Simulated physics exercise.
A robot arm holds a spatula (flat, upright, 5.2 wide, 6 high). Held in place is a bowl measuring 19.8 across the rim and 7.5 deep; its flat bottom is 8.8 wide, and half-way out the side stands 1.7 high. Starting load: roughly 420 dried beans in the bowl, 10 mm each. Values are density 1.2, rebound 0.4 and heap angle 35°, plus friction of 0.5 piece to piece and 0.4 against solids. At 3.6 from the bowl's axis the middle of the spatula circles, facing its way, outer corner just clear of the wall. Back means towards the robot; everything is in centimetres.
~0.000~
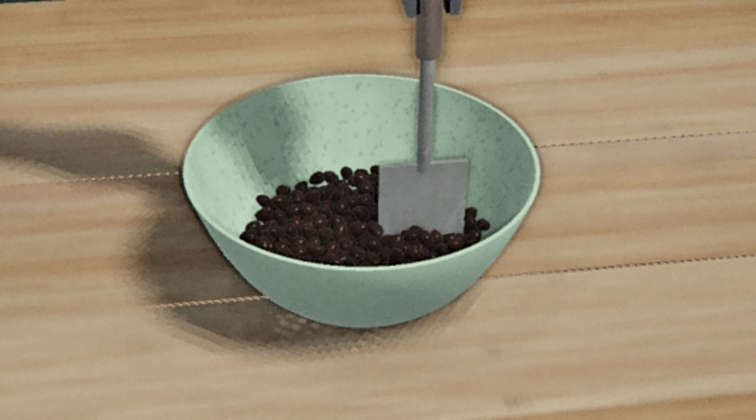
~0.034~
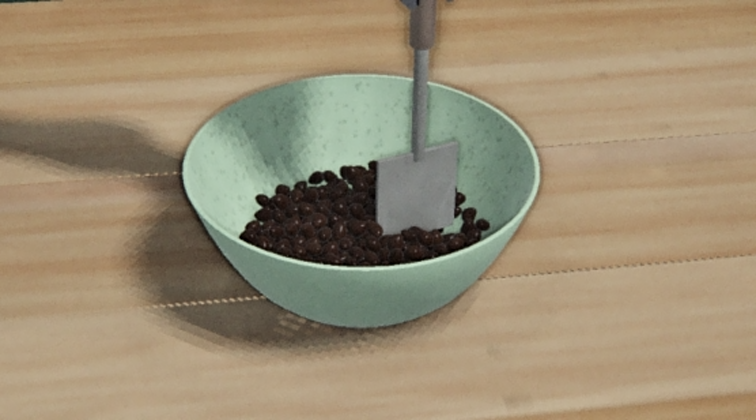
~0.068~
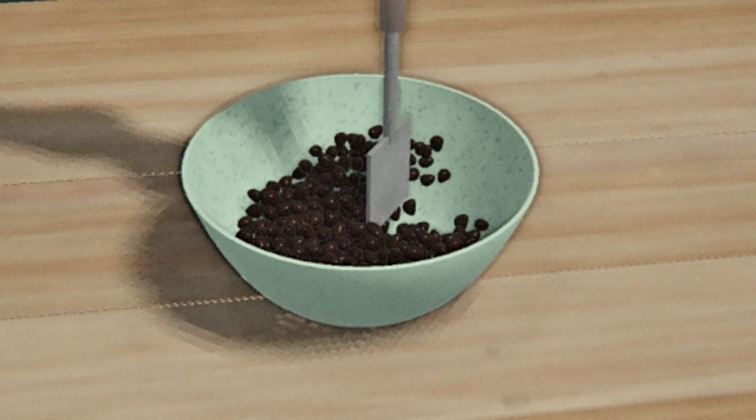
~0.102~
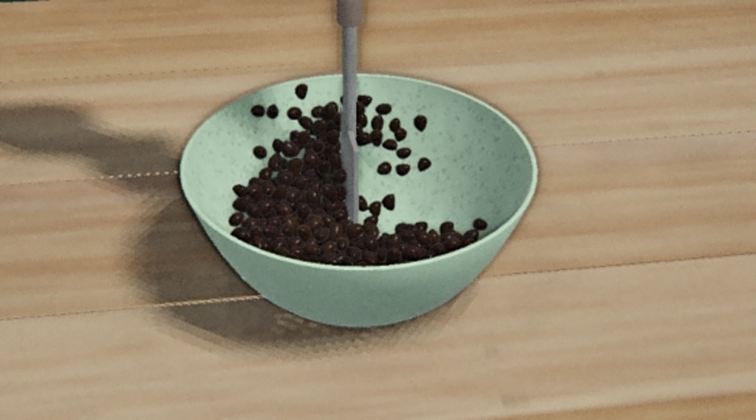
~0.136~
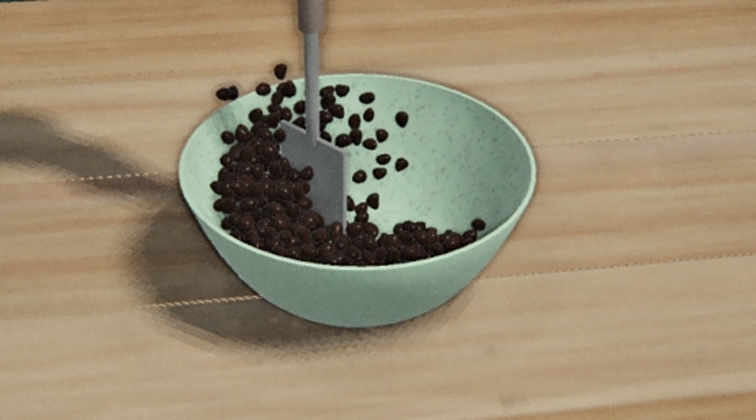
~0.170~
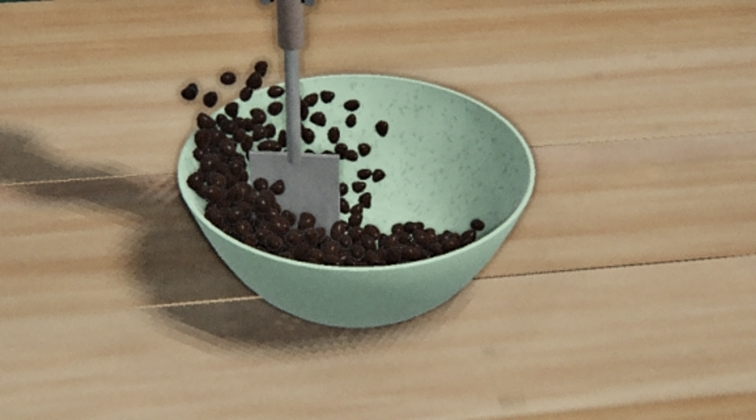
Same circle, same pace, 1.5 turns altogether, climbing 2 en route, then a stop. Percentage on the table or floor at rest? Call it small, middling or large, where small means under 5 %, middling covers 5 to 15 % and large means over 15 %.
I would call it middling.
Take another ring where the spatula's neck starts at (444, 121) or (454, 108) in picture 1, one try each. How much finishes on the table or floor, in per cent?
Roughly 10 % and 0 %.
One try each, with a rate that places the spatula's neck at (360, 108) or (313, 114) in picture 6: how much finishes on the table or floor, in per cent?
Around 0 and 0 percent, in that order.
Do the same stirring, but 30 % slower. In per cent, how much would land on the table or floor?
It would come to around 0 percent.
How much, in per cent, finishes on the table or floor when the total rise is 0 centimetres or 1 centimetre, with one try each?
Some 20 and some 15 per cent.
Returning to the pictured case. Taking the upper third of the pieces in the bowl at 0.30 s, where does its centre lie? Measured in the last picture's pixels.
(394, 251), roughly.
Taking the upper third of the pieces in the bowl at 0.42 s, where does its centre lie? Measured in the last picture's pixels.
(404, 196).
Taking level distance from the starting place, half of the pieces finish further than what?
Somewhere around 7 centimetres.
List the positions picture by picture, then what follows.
In the first frame, spatula neck at (424, 141), 0° round; upper third of the load around (357, 231), from x 250 to 480, top at y 175; 418 in the bowl.
In the second frame, spatula neck at (419, 129), 16° round; upper third of the load around (359, 223), from x 250 to 480, top at y 170.
In the third frame, spatula neck at (390, 112), 54° round; upper third of the load around (349, 195), from x 245 to 480, top at y 130.
In the fourth frame, spatula neck at (349, 106), 91° round; upper third of the load around (318, 184), from x 235 to 480, top at y 90.
In the fifth frame, spatula neck at (312, 114), 129° round; upper third of the load around (275, 175), from x 220 to 480, top at y 70.
In the sixth frame, spatula neck at (294, 132), 167° round; upper third of the load around (245, 182), from x 190 to 475, top at y 70; 414 in the bowl, 4 in flight or on the tool.
After 0.30 s, 308° round, highest piece 12 above the table; 389 in the bowl, 4 on the table or floor, 25 in flight or on the tool.
After 0.42 s, 88° round, highest piece 9 above the table; 379 in the bowl, 32 on the table or floor, 7 in flight or on the tool.
After 0.68 s, 180° round, highest piece 6 above the table; 375 in the bowl, 43 on the table or floor.
After 1.38 s, 180° round, highest piece 6 above the table; 375 in the bowl, 43 on the table or floor.
At rest, 375 in the bowl, 43 on the table or floor. That is 10 % on the table or floor.
